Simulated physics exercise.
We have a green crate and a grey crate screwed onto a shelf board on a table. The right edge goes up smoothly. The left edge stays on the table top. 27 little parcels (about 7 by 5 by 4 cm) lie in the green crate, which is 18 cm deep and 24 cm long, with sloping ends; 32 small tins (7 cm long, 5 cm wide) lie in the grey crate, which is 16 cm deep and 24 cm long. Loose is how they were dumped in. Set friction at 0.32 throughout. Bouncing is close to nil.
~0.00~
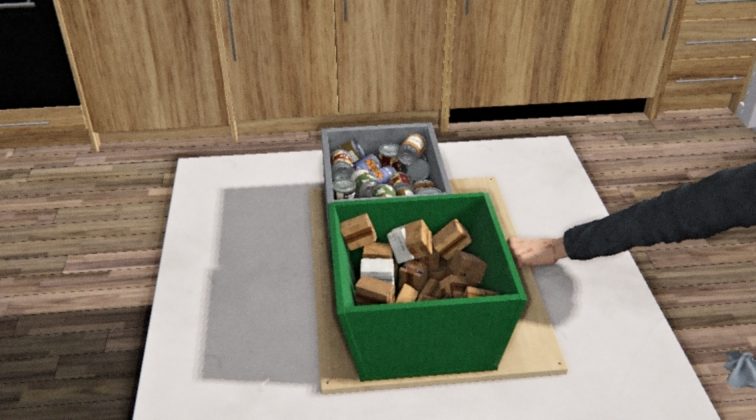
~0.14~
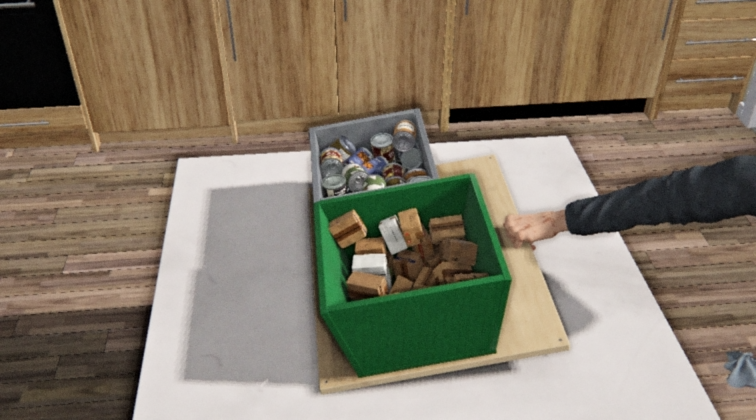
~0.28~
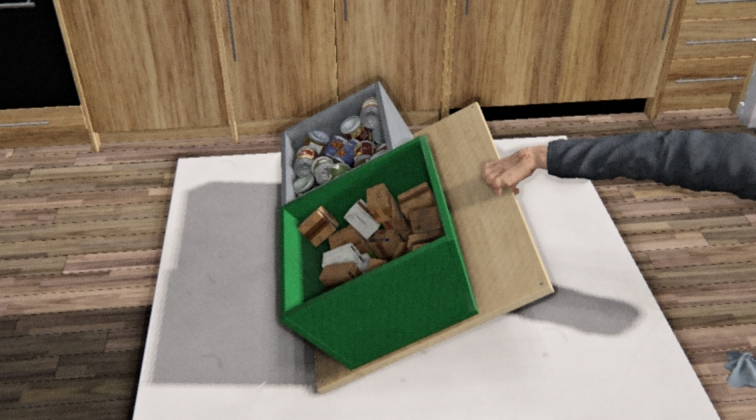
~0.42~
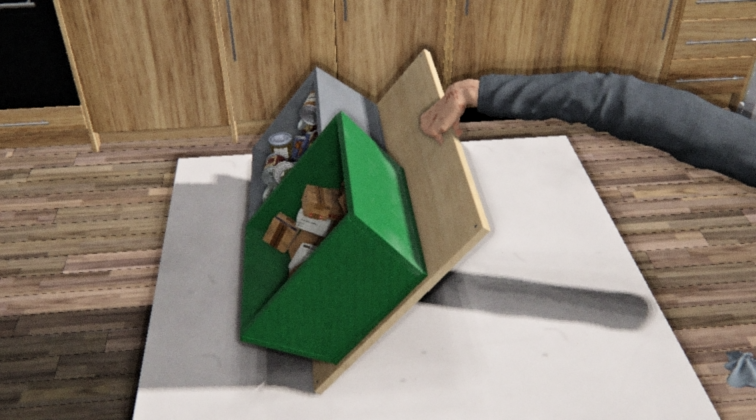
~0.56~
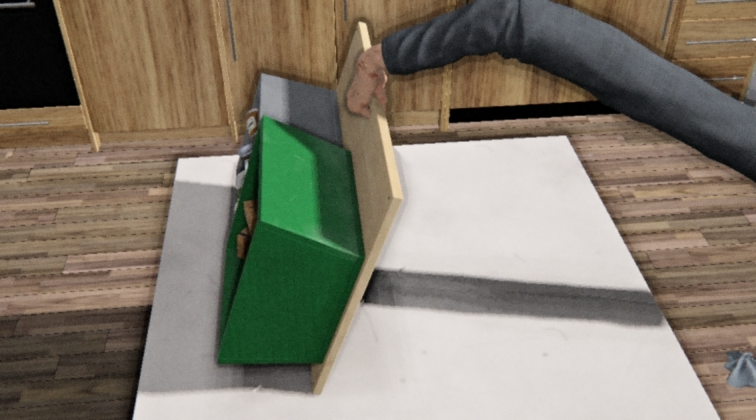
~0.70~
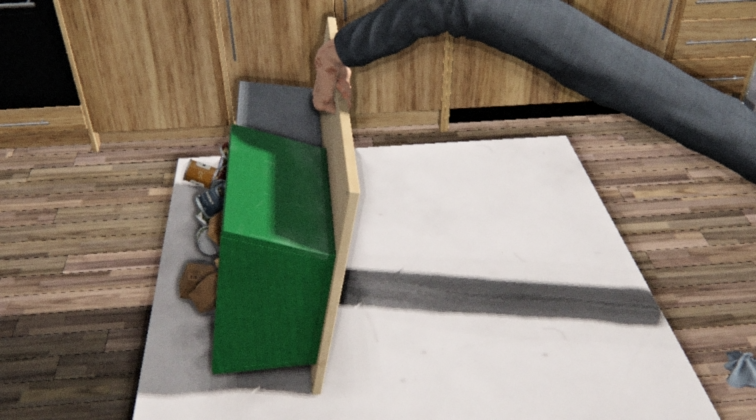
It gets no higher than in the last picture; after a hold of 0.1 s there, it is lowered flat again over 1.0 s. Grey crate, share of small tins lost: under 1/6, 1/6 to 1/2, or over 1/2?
1/6 to 1/2.
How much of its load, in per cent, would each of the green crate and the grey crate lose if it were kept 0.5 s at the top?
Green crate 30%, grey crate 30%.
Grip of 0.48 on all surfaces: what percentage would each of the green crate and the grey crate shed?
That would cost the green crate 40 and the grey crate 30 per cent of the load.
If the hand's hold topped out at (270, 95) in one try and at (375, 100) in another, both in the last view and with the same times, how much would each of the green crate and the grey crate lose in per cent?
First try, then second: The green crate sheds 80 then 0 per cent, and the grey crate sheds 70 then 30 per cent.
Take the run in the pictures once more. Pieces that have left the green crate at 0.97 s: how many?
The green crate is at around 5.
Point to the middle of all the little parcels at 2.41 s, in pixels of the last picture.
Centre: About (370, 301) px.
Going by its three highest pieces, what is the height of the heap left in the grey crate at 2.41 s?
I'd say some 13 cm high.
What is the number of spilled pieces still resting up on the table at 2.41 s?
Some 6 pieces.
After 0.97 s, tilt 74°; green crate 22 in, 5 out and grey crate 21 in, 11 out.
After 1.31 s, tilt 39°; green crate 21 in, 6 out and grey crate 21 in, 11 out.
After 1.79 s, tilt 0°; green crate 21 in, 6 out and grey crate 21 in, 11 out.
Outcome (at 2.41 s), green crate 21 in, 6 out and grey crate 21 in, 11 out. Asked share, 11 of 32, 34 per cent.
